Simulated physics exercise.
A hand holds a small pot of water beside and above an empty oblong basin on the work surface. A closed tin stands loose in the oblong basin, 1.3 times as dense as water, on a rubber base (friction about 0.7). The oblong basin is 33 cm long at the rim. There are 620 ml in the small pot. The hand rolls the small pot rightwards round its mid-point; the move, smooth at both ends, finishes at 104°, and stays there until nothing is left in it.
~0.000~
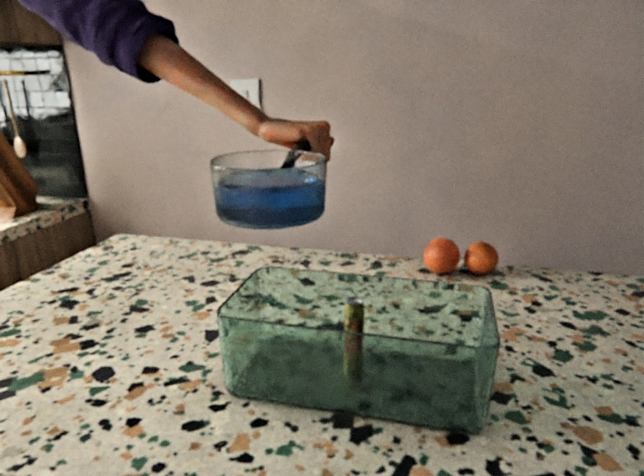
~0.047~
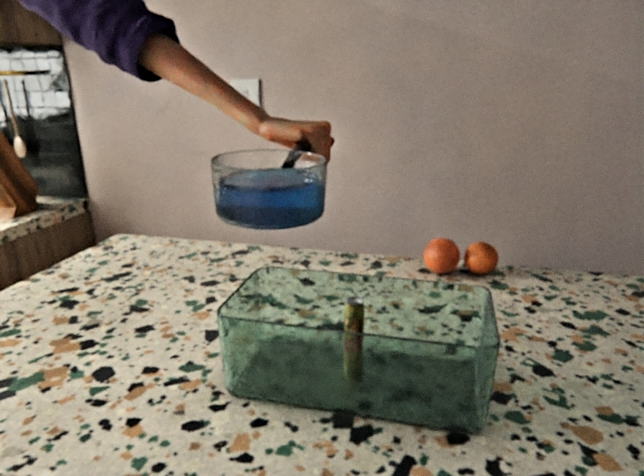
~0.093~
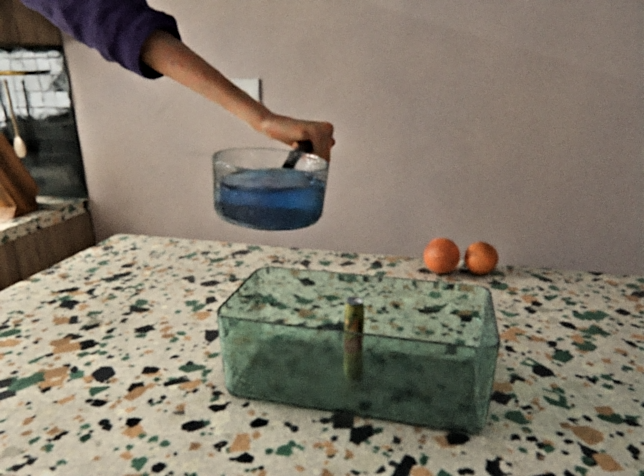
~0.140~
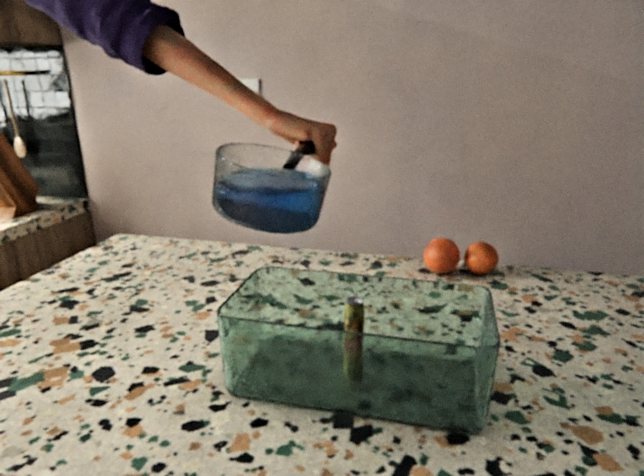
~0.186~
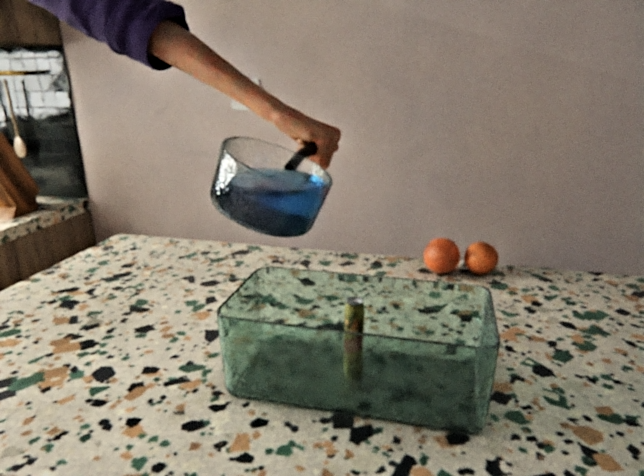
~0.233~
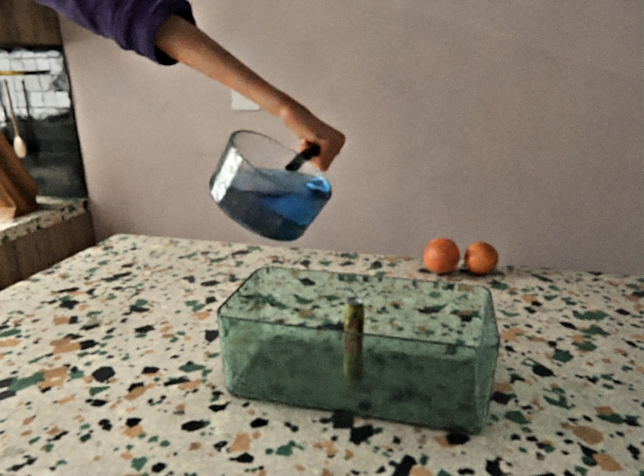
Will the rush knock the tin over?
The tin stays up.
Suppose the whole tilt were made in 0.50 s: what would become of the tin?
Then it falls.
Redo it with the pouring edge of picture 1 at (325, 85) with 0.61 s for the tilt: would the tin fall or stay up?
Then it topples.
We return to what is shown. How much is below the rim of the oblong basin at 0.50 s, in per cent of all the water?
Near 24 in a hundred.
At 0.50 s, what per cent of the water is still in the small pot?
Near 28 in a hundred.
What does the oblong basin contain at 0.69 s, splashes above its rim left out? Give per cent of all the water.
Some 86 per cent.
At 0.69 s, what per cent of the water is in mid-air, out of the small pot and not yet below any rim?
Some 7 per cent.
By 0.50 s the tilt is 95° and 27 per cent is still to pour; the tin stands where it began.
By 0.69 s the tilt is 104° and 6 per cent is still to pour; the tin stands where it began.
By 0.89 s the tilt is 104° and 1 per cent is still to pour; the tin stands where it began.
By 1.11 s the tilt is 104° and 0 per cent is still to pour; the tin stands where it began.
At rest the tin stands where it began.
